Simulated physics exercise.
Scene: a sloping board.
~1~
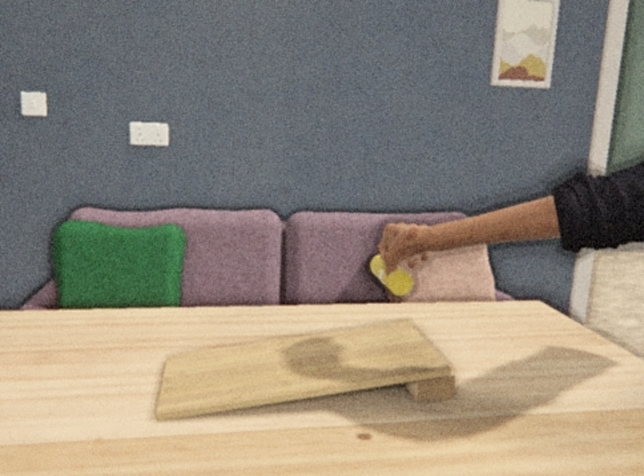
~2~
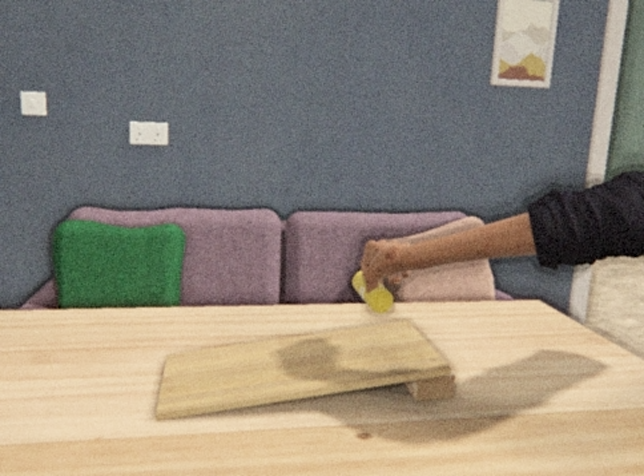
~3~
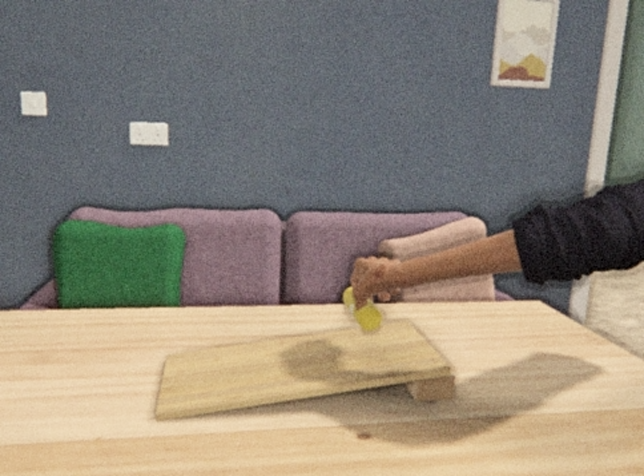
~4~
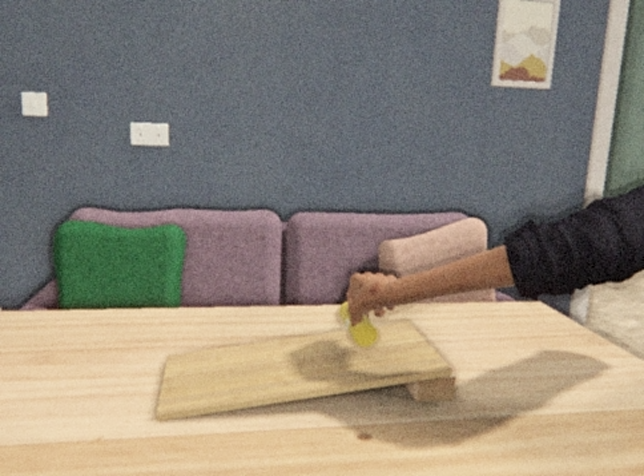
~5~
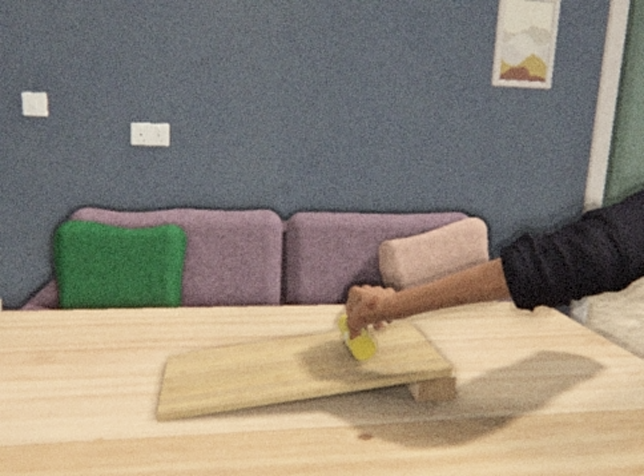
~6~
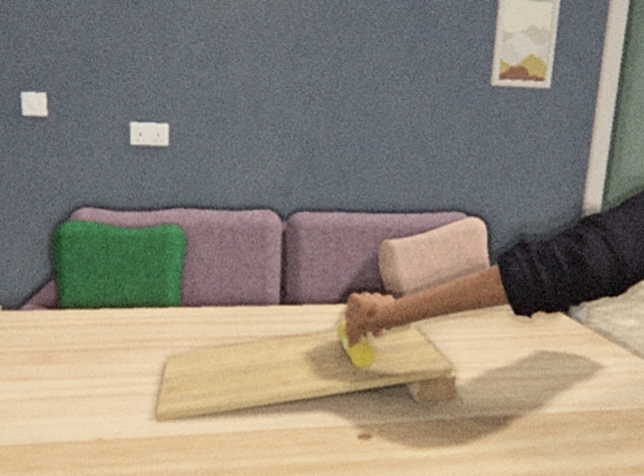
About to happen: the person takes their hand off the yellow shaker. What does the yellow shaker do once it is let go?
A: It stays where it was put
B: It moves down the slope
It moves down the slope.
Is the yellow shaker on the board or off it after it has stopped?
In the end it goes over the edge.
Then, 1.00 s after the last picture, yellow shaker rolled well along near (242, 359).
Then, 1.70 s after the last picture, yellow shaker now off the board.
Then, 2.40 s after the last picture, things are still on the move.
Then, 2.80 s after the last picture, as before.
By the end, off the board, yellow shaker. The yellow shaker runs down the board.
